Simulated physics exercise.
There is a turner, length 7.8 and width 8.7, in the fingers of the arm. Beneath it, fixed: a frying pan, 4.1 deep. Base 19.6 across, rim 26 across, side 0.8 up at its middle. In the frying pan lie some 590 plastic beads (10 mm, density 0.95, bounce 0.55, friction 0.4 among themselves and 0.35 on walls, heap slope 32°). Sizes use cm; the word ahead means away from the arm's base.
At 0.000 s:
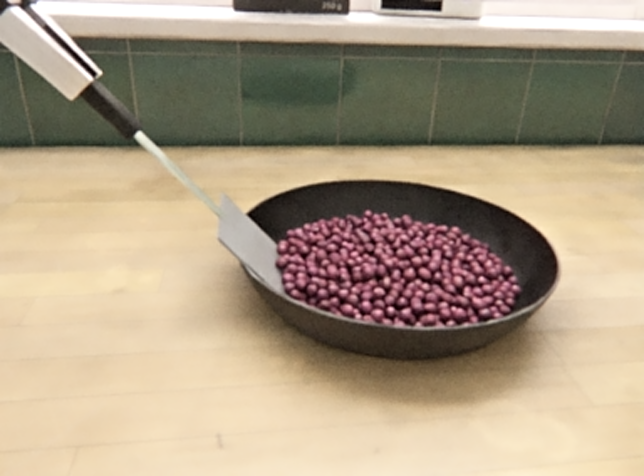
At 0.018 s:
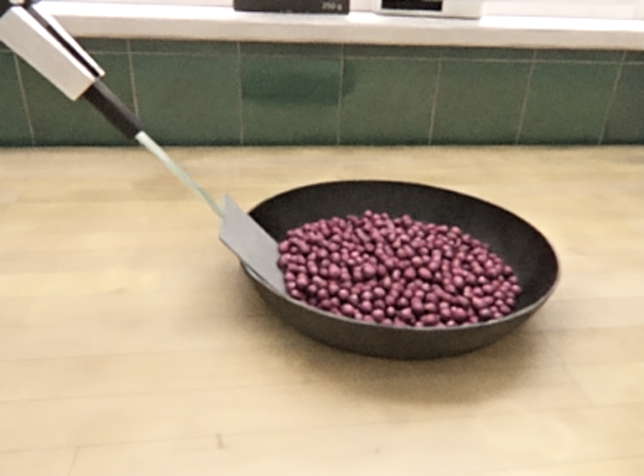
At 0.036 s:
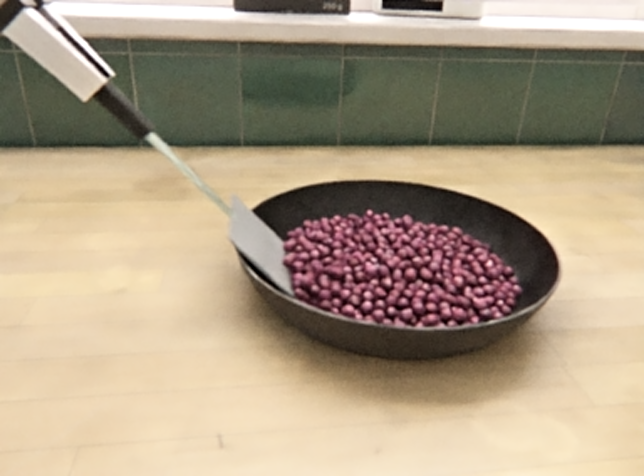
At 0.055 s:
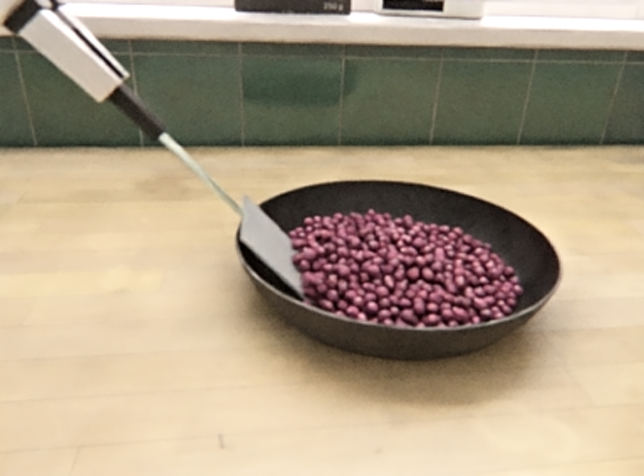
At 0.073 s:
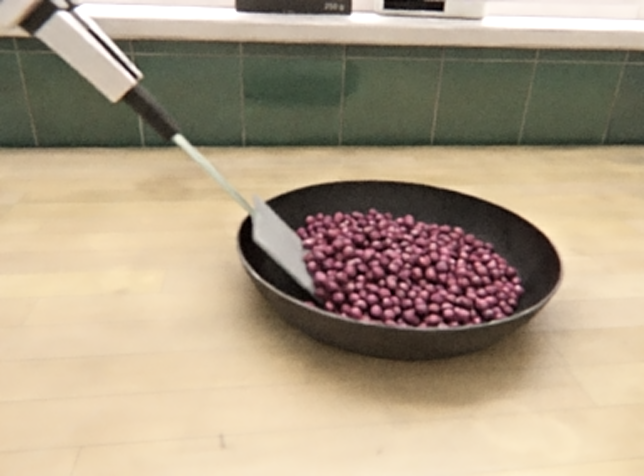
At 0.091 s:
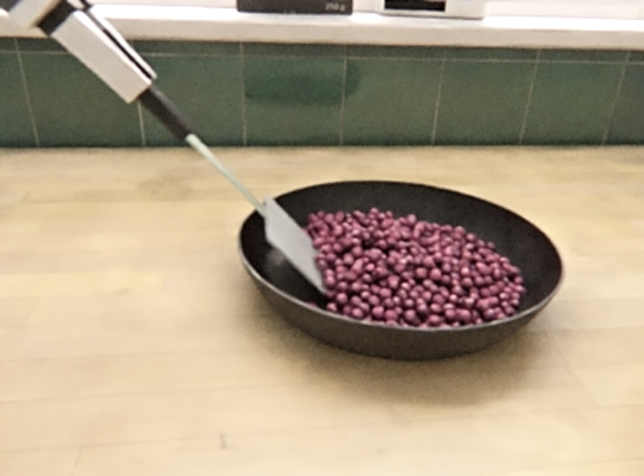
The clip opens on a dark frying pan of glossy purple beads on a pale wooden counter, a turner held by a mechanical arm resting inside its left edge. The turner then slides slowly a short way right, pushing the nearest beads inward, while the pan stays nearly still.
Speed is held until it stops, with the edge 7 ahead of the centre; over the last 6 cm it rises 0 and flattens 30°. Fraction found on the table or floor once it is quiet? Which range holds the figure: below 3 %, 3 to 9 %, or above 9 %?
The figure lies below 3 %.
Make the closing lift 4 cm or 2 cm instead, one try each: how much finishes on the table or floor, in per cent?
Near 0 and 0 percent respectively.
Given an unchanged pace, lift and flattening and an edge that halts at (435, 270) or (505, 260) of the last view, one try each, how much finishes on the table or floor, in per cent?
I'd say roughly 0 per cent, then roughly 5 per cent.
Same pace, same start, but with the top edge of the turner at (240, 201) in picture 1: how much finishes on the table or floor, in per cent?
Some 0 per cent.
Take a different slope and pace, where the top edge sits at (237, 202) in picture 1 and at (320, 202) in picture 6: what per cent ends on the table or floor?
Roughly 0 %.
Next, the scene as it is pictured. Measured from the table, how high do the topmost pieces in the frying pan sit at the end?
About 5.0 centimetres.
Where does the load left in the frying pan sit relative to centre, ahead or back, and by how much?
The balance point lies close to 4.5 cm ahead.
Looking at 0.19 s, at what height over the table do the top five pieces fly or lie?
They are near 3 cm up.
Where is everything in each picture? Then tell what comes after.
The first picture shows turner top edge at (220, 213), sloping 49°; upper third of the load around (384, 260), from x 280 to 515, top at y 215; 593 in the frying pan.
The second picture shows turner top edge at (222, 214), sloping 49°; upper third of the load around (383, 260), from x 280 to 515, top at y 215.
The third picture shows turner top edge at (231, 214), sloping 49°; upper third of the load around (379, 259), from x 285 to 515, top at y 215.
The fourth picture shows turner top edge at (243, 214), sloping 49°; upper third of the load around (380, 258), from x 285 to 515, top at y 215.
The fifth picture shows turner top edge at (255, 214), sloping 49°; upper third of the load around (384, 258), from x 290 to 520, top at y 215.
The sixth picture shows turner top edge at (267, 214), sloping 49°; upper third of the load around (386, 258), from x 290 to 520, top at y 215; 593 in the frying pan.
By 0.19 s, sloping 49°, highest piece 3 above the table; 593 in the frying pan.
By 0.29 s, sloping 36°, highest piece 4 above the table; 593 in the frying pan.
By 0.54 s, sloping 19°, highest piece 5 above the table; 590 in the frying pan, 2 on the table or floor, 1 on the blade or in flight.
By 1.59 s, sloping 19°, highest piece 5 above the table; 590 in the frying pan, 3 on the table or floor.
Final count, 590 in the frying pan, 3 on the table or floor. That is 1 % on the table or floor.
